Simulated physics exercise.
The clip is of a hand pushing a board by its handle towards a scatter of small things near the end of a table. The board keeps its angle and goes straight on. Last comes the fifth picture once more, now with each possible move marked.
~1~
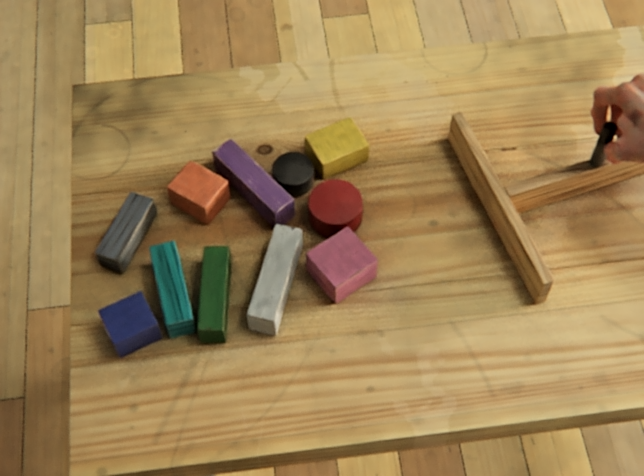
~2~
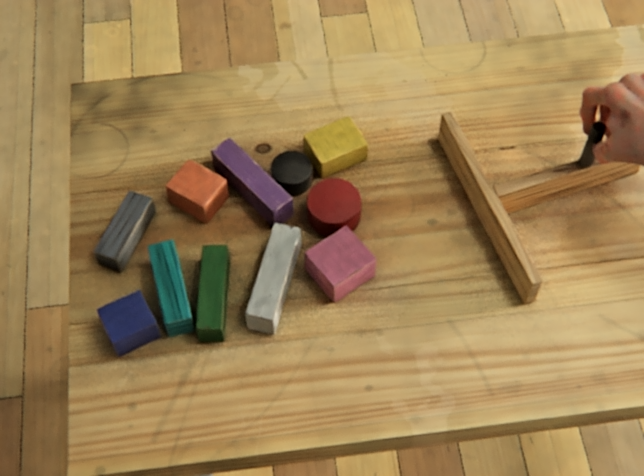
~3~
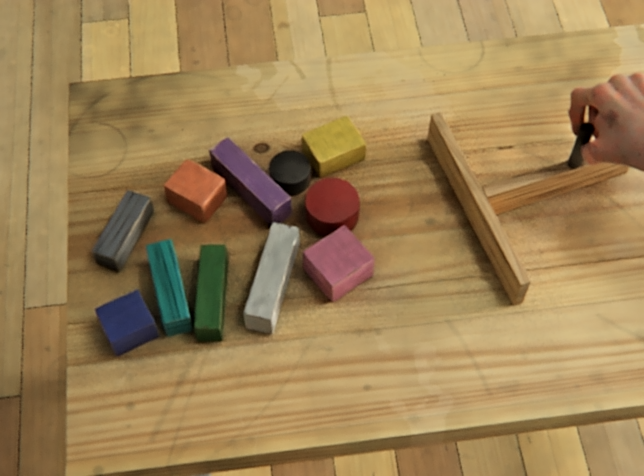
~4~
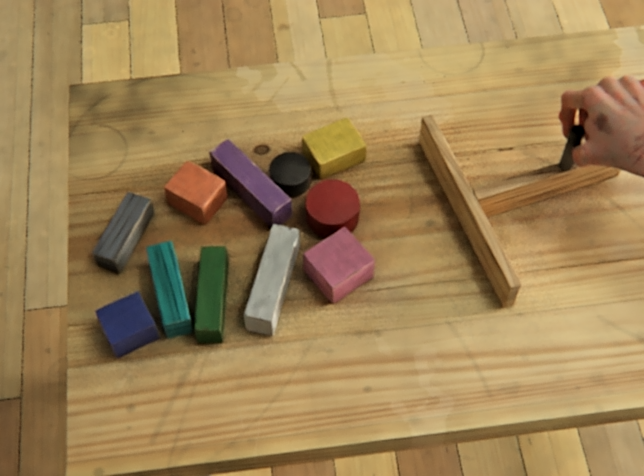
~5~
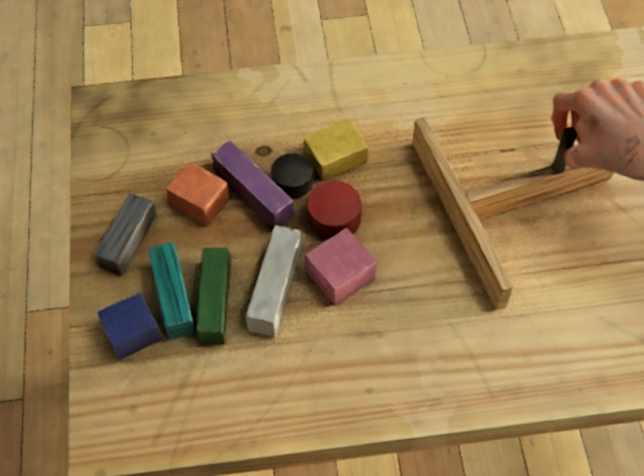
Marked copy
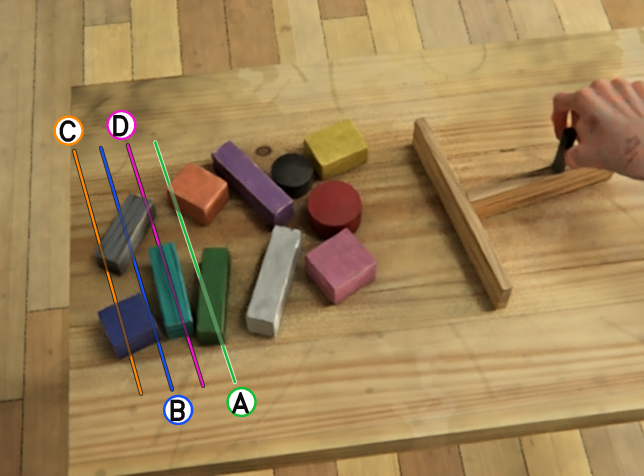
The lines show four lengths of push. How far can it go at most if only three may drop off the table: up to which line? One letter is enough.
As far as mark A.
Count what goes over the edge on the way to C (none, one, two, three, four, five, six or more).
In all, six or more.
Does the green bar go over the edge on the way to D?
No.
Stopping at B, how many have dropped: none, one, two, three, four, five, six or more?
In all, six or more.
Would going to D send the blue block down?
Yes.
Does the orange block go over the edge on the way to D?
By then, yes.
On the marked copy, A at (192, 253); B at (134, 259); C at (105, 263); D at (162, 256).
Taking A. A third of the way, board (365, 209); orange block (186, 197); yellow block (298, 154).
Two thirds of the way, board (269, 220); grey stick (105, 239); blue block (125, 327).
When it is over, board (192, 229); grey stick over the edge; blue block over the edge; three fallen.
As for the rest, B drops six; C drops eight; D drops four.
